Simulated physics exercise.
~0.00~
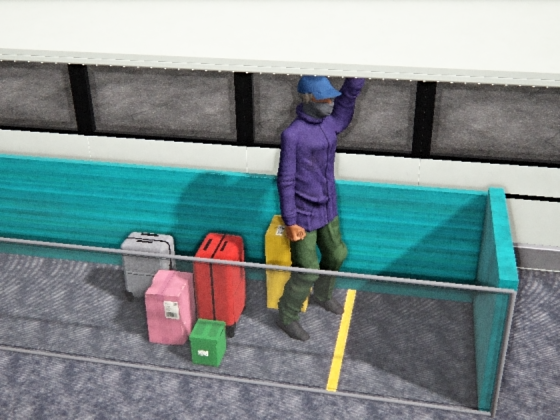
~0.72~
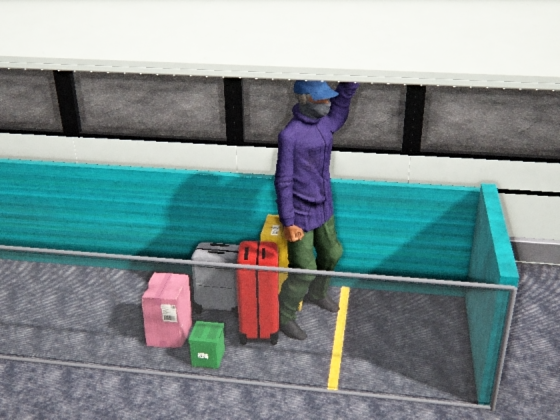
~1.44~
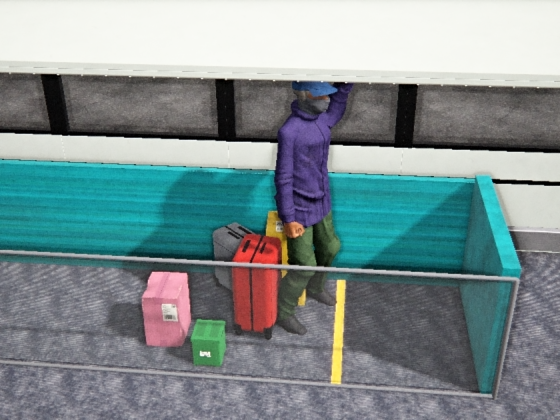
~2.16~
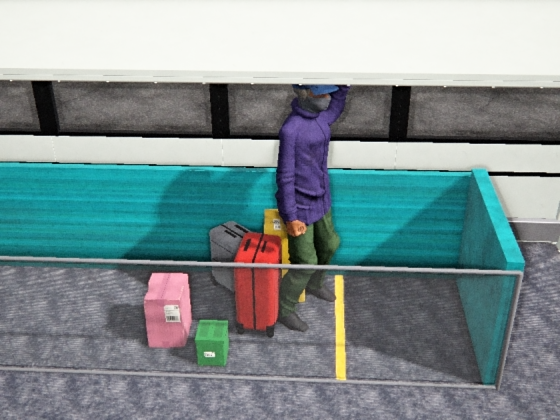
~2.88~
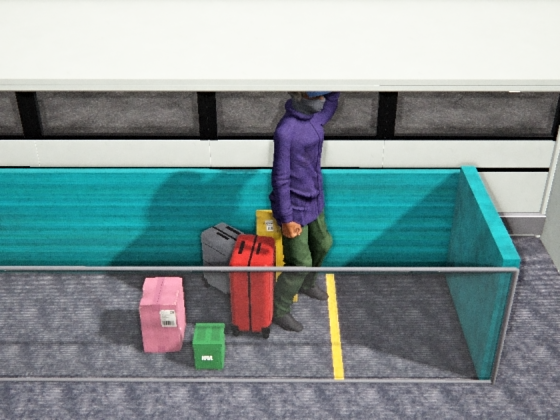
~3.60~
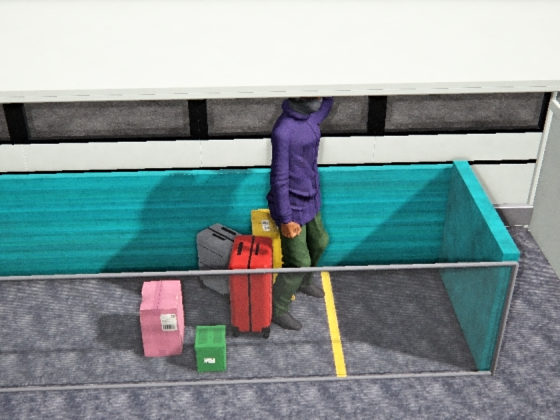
The clip shows a standing traveller in a purple top beside luggage in a teal-walled bay as the red and grey wheeled cases slide right toward the legs. The grey one ends leaning behind the red, while the pink pack and green tub stay put, all short of the yellow line.
